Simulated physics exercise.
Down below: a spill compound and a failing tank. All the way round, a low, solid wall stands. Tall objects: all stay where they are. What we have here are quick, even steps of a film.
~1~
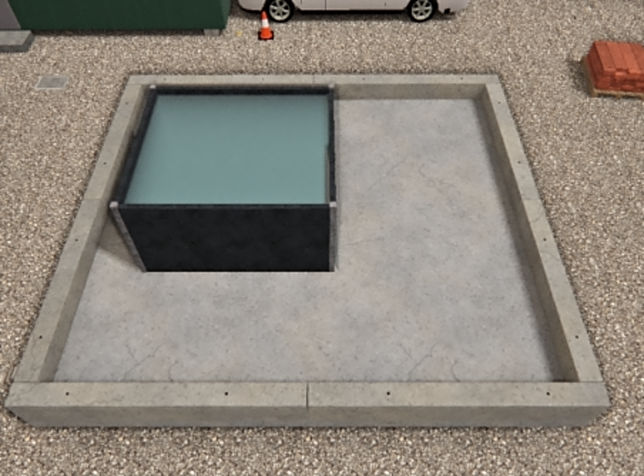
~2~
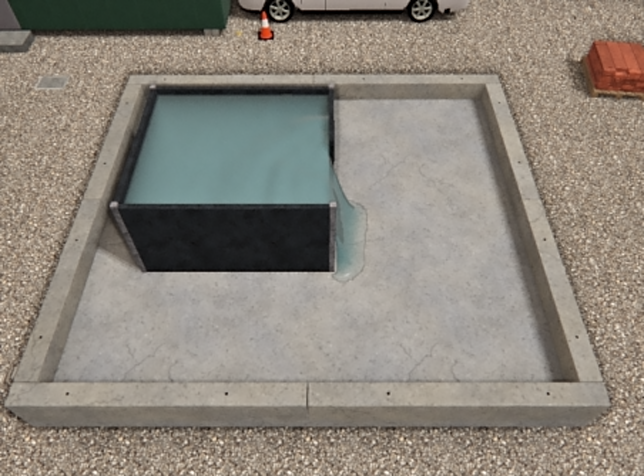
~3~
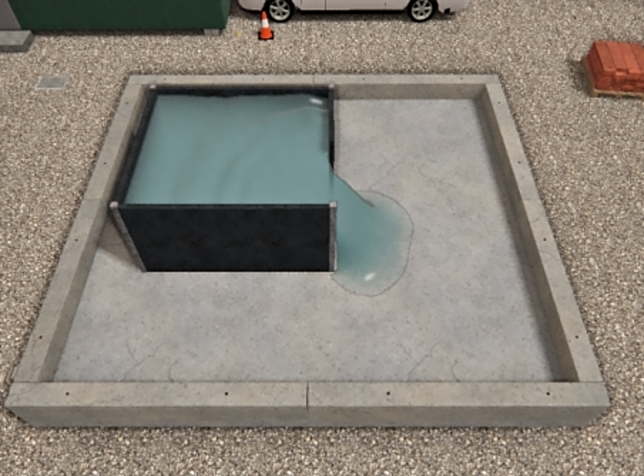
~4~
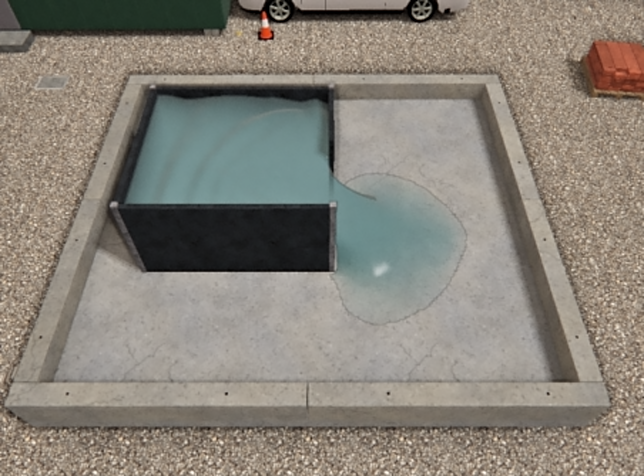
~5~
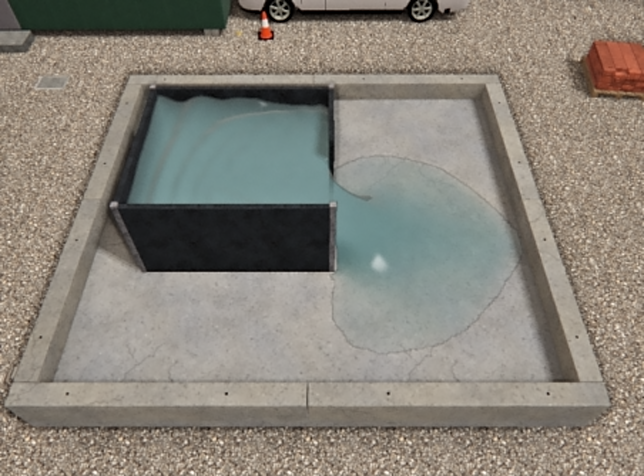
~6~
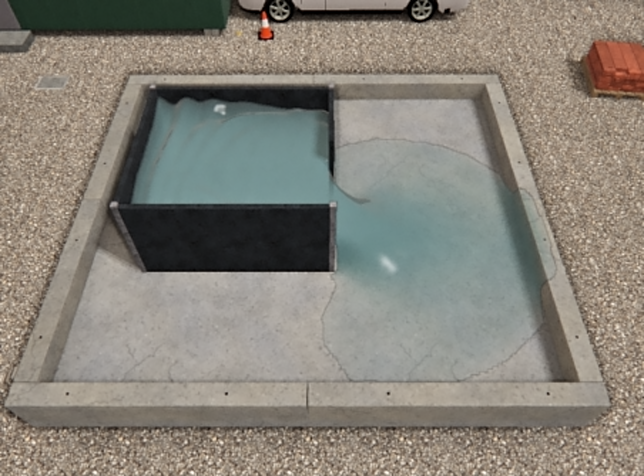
A gravel yard with a low-walled, square concrete enclosure is seen from high above by a still camera. A dark, open-topped tank of blue-green water stands in the enclosure's upper left, with a green container, a white vehicle and an orange cone behind and reddish blocks at upper right. Water pours from the tank's right side, fanning across the grey floor to the right-hand wall while the tank's surface ripples and lowers slightly.
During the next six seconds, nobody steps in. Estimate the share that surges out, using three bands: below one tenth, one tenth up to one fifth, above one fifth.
The wall lets a tenth through, though no more than a fifth.
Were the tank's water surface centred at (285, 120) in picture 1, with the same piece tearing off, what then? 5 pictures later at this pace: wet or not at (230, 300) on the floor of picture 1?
Untouched.
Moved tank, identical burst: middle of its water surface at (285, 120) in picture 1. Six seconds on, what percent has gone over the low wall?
Close to 18 parts in a hundred.
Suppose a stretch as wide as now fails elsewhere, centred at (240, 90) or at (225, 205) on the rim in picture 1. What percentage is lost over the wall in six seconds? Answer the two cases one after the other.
22% and 18%, roughly.
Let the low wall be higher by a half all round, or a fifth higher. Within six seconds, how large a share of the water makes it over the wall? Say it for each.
Well, you'd get 4 per cent in the first case and 8 per cent in the second.
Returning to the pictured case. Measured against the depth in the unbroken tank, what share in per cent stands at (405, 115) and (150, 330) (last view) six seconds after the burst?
Taking them in turn: 16 in a hundred, then 16 in a hundred.
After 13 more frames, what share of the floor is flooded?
It comes to roughly 55 in a hundred.
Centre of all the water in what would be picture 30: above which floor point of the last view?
Somewhere around (334, 222) in the last view.
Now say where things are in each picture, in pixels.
Still water in the water tank at (235, 146), in the first picture.
The front is at (344, 276), out from the gap at (329, 213), in the second picture.
Water pours out at (329, 217) and has run to (407, 226), in the third picture.
The front is at (460, 233), out from the gap at (329, 219), in the fourth picture.
Water pours out at (329, 220) and has run to (516, 248), in the fifth picture.
Water pours out at (329, 220) and has run to (540, 315), in the sixth picture.
A moment on, water covers 40 % of the floor; the low wall has let 0 % over.
Next, water covers 40 % of the floor; the low wall has let 2 % over.
Then, water covers 50 % of the floor; the low wall has let 11 % over.
Later, water covers 75 % of the floor; the low wall has let 15 % over.
In the end, water covers 80 % of the floor; the low wall has let 15 % over.
